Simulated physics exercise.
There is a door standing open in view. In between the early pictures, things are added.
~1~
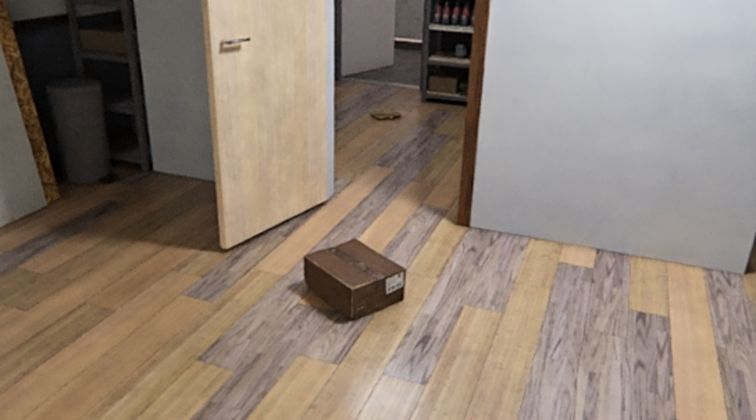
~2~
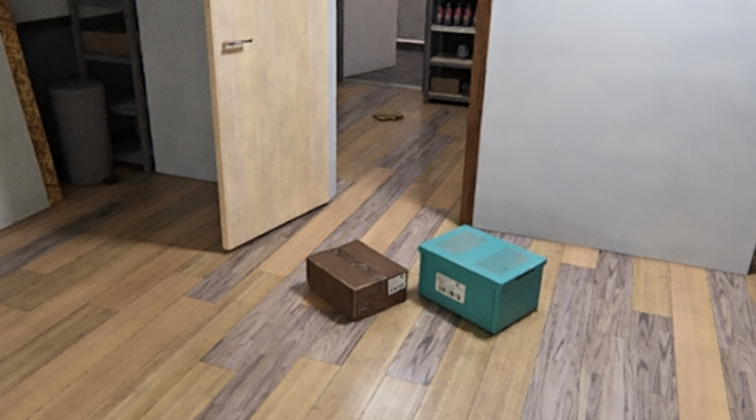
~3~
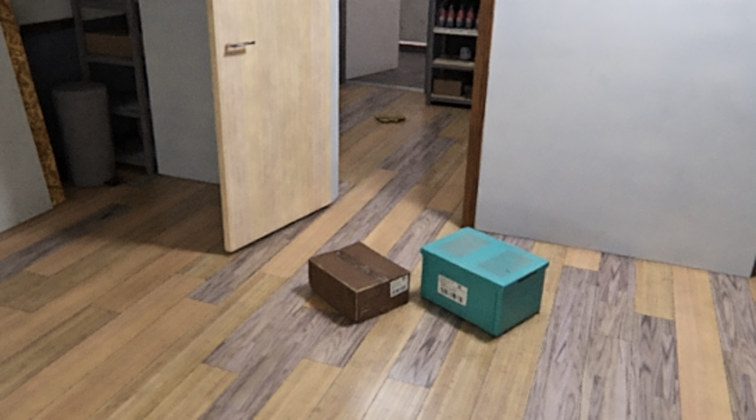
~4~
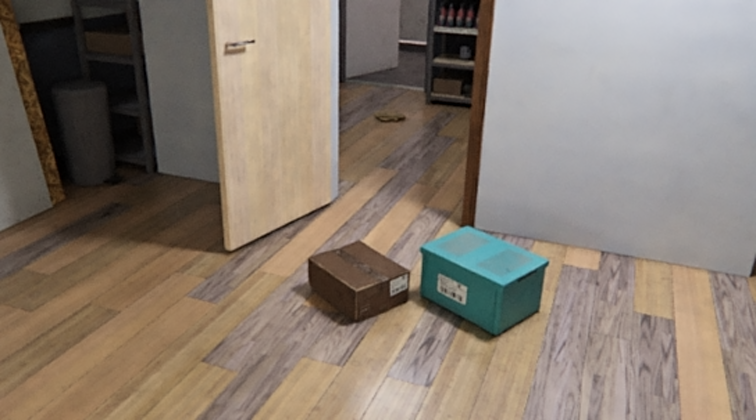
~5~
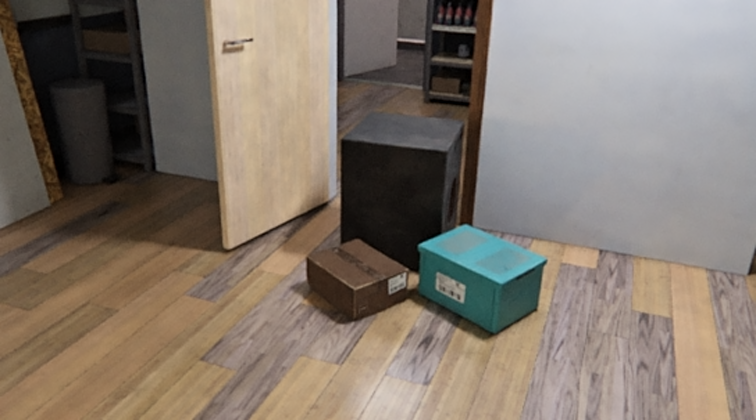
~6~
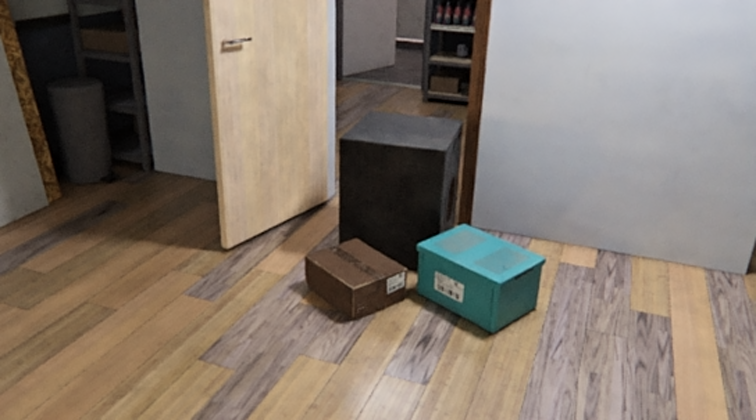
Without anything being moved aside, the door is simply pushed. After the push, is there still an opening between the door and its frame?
The door is left open.
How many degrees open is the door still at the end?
Some 60°.
Then, 0.80 s past the last view, door at 89°.
Then, 1.20 s past the last view, door at 74°.
Finally, door at 61°; all 3 still in place. Final places as the last picture's camera would see them, black appliance near (402, 188).
